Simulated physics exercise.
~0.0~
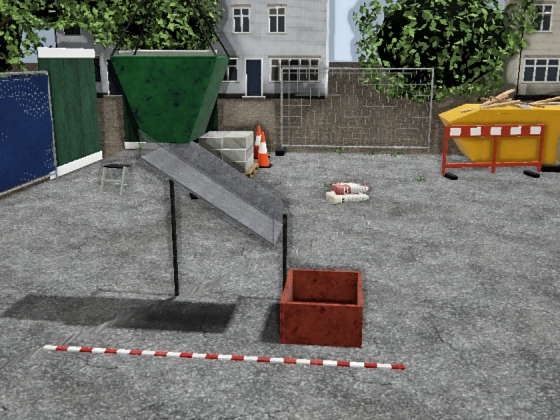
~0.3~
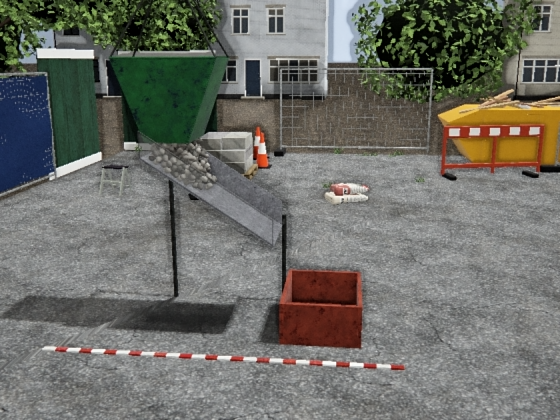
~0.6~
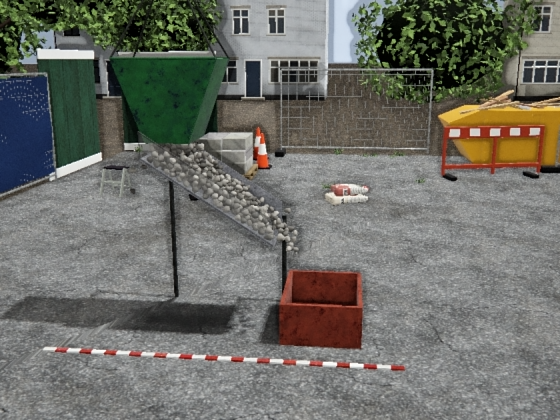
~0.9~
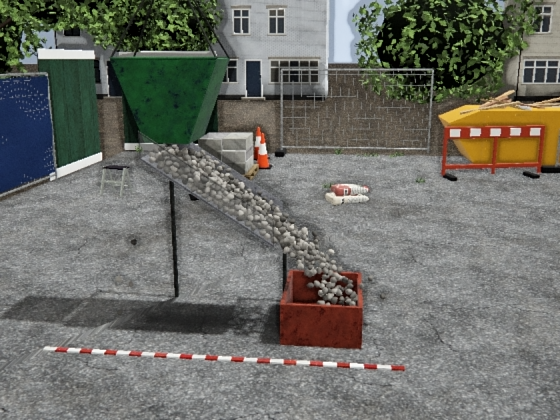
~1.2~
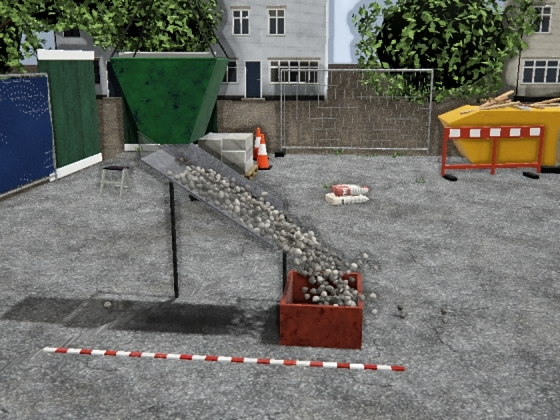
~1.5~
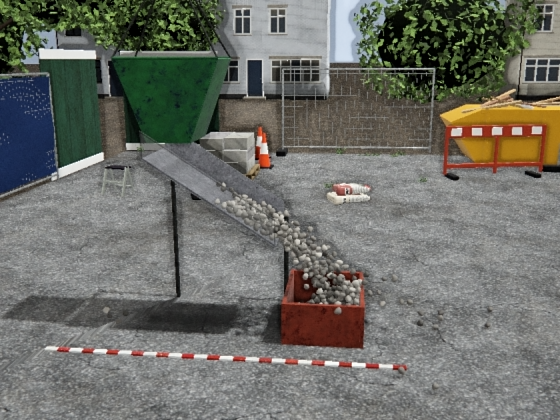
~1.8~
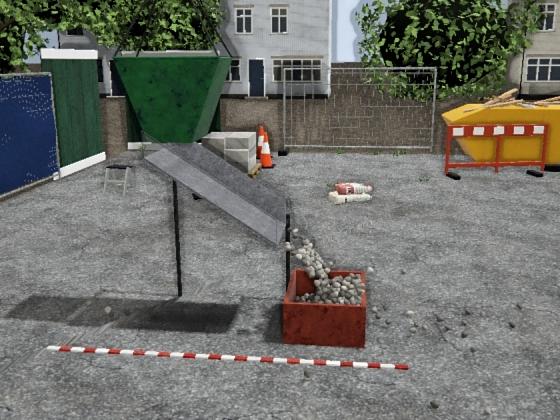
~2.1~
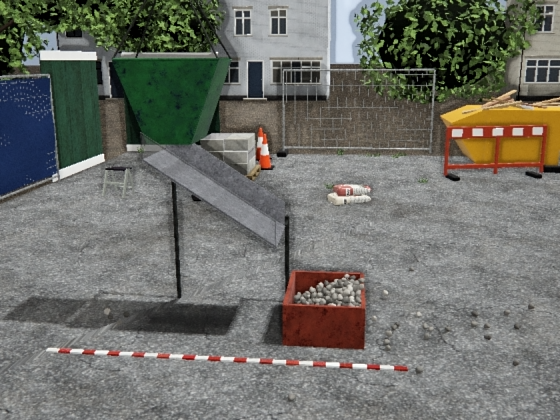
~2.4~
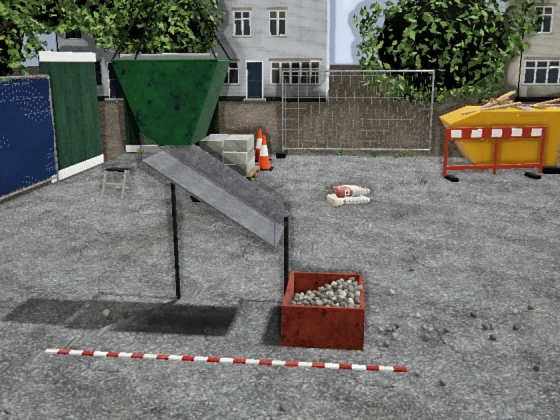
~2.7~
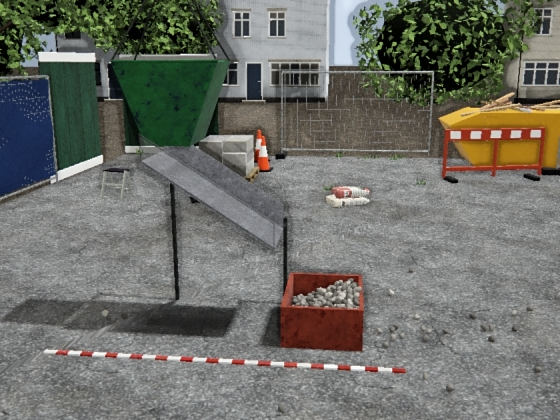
The clip opens on a gravel yard where a green skip stands above a sloping steel chute, with an open red bin below and a red-and-white striped staff on the ground. Grey stones drop from the skip onto the top of the chute and slide down to the right in a widening stream. They pour off the lower edge into the bin, some bouncing over its right side. The chute empties from the top down as the last stones tumble in. Finally, most of the stones lie heaped in the bin, with a few scattered on the ground to its right.
